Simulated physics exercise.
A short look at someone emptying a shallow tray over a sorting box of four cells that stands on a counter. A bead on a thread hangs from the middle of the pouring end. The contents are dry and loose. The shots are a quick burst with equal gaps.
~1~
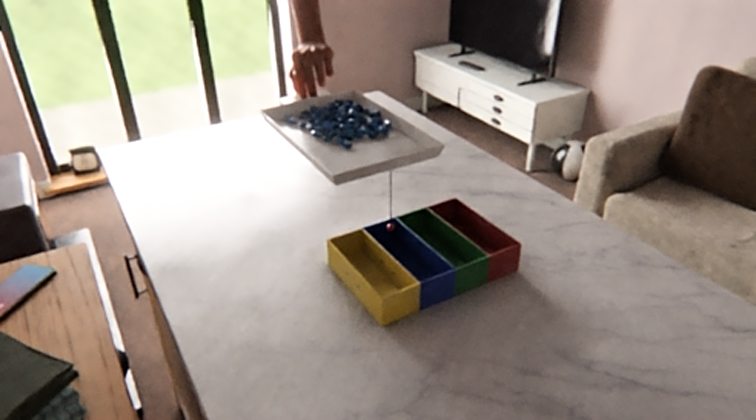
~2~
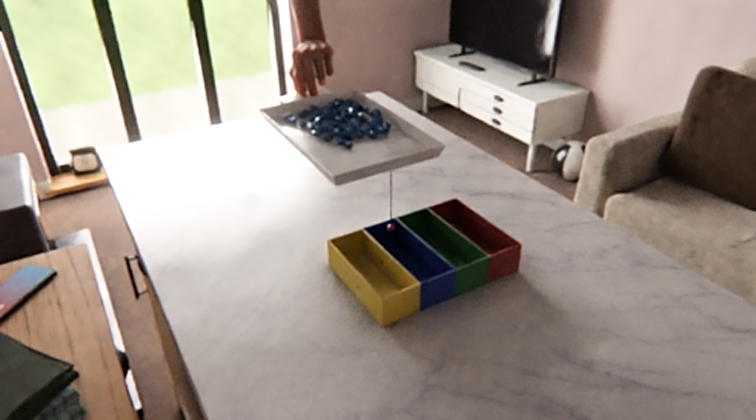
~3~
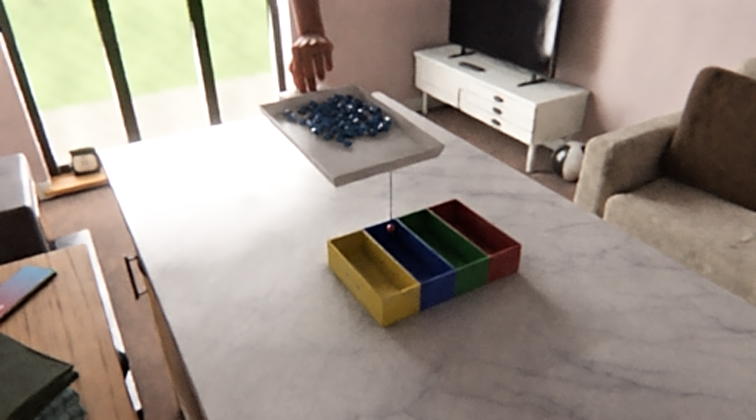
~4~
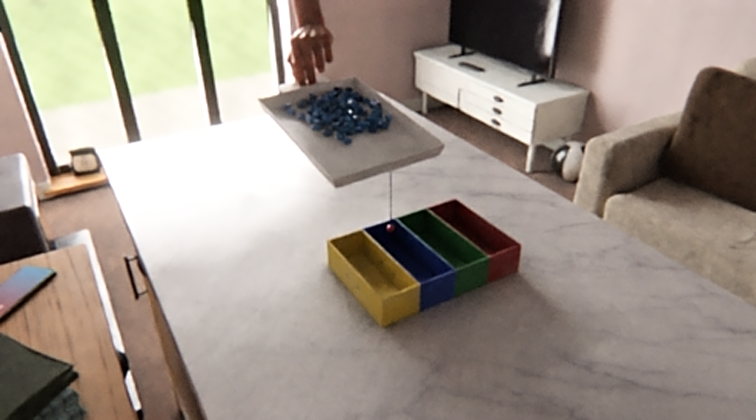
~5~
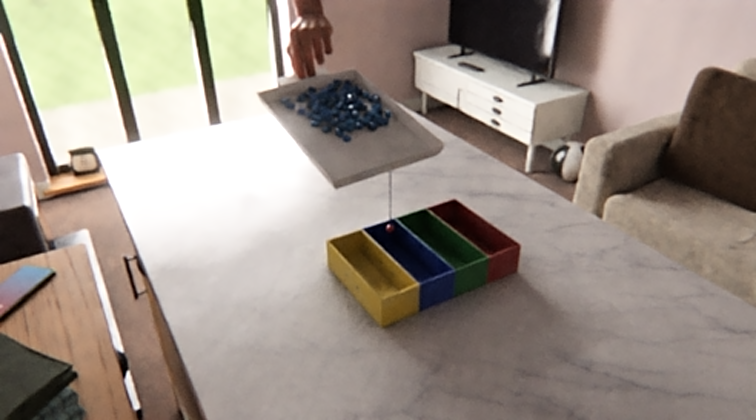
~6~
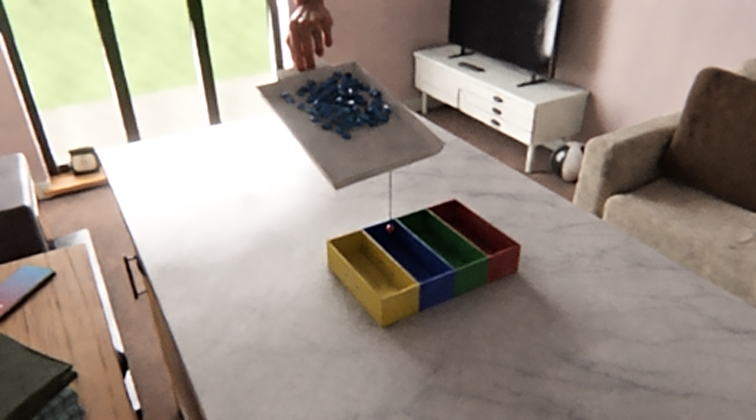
In the video, a hand is at the far end of a shallow tray of blue stones above a box with yellow, blue, green and red cells on a marble counter, as the tray gradually tilts slightly toward its near left corner.
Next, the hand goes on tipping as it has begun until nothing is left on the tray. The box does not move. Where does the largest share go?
The yellow cell gets the most.
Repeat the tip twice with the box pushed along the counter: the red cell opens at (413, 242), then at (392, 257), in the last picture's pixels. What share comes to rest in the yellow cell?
Roughly 0 per cent, and 0 per cent.
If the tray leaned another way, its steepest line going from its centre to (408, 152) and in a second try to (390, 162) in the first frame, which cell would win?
The first try: The cell in green. The second: The green one.
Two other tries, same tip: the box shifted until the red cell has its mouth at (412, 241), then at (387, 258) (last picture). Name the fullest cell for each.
In turn: The blue cell; the green cell.
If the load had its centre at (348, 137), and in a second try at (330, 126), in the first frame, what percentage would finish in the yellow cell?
Near 40 % and 50 %.
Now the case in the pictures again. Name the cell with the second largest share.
It is the blue cell.
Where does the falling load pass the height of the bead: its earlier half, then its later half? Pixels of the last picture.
Around (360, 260) and then (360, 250).
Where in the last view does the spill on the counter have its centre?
Roughly at (314, 320).
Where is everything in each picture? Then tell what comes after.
Corners of the pouring end at (335, 172) and (439, 144), level; middle of the load at (340, 121), aquarium stones; bead on its thread at (391, 228); yellow cell at (401, 302); blue cell at (437, 287); green cell at (472, 273); red cell at (504, 260), in the first frame.
Corners of the pouring end at (335, 173) and (440, 144), level; middle of the load at (340, 120), in the second frame.
Corners of the pouring end at (335, 174) and (440, 144), tipped barely, lowest at the left corner; middle of the load at (340, 117), in the third frame.
Corners of the pouring end at (335, 176) and (440, 144), tipped a little, lowest at the left corner; middle of the load at (340, 112), in the fourth frame.
Corners of the pouring end at (335, 177) and (440, 143), tipped a little, lowest at the left corner; middle of the load at (339, 107), in the fifth frame.
Corners of the pouring end at (335, 179) and (440, 143), tipped a little, lowest at the left corner; middle of the load at (339, 102); yellow cell at (400, 303); blue cell at (437, 288); green cell at (471, 274); red cell at (504, 262), in the sixth frame.
Soon, tray tipped steeply; most on the tray; a small part falling or outside the box.
A while on, tray tipped right over; about a third on the tray; about a quarter in the yellow cell; a small part in the blue cell; a stray few in the green cell; about a third falling or outside the box.
Towards the end, tray tipped past a quarter turn; about half in the yellow cell; a small part in the blue cell; a stray few in the green cell; about a third falling or outside the box.
Finally, tray tipped past a quarter turn; about half in the yellow cell; a small part in the blue cell; a stray few in the green cell; none in the red cell; about a third outside the box.
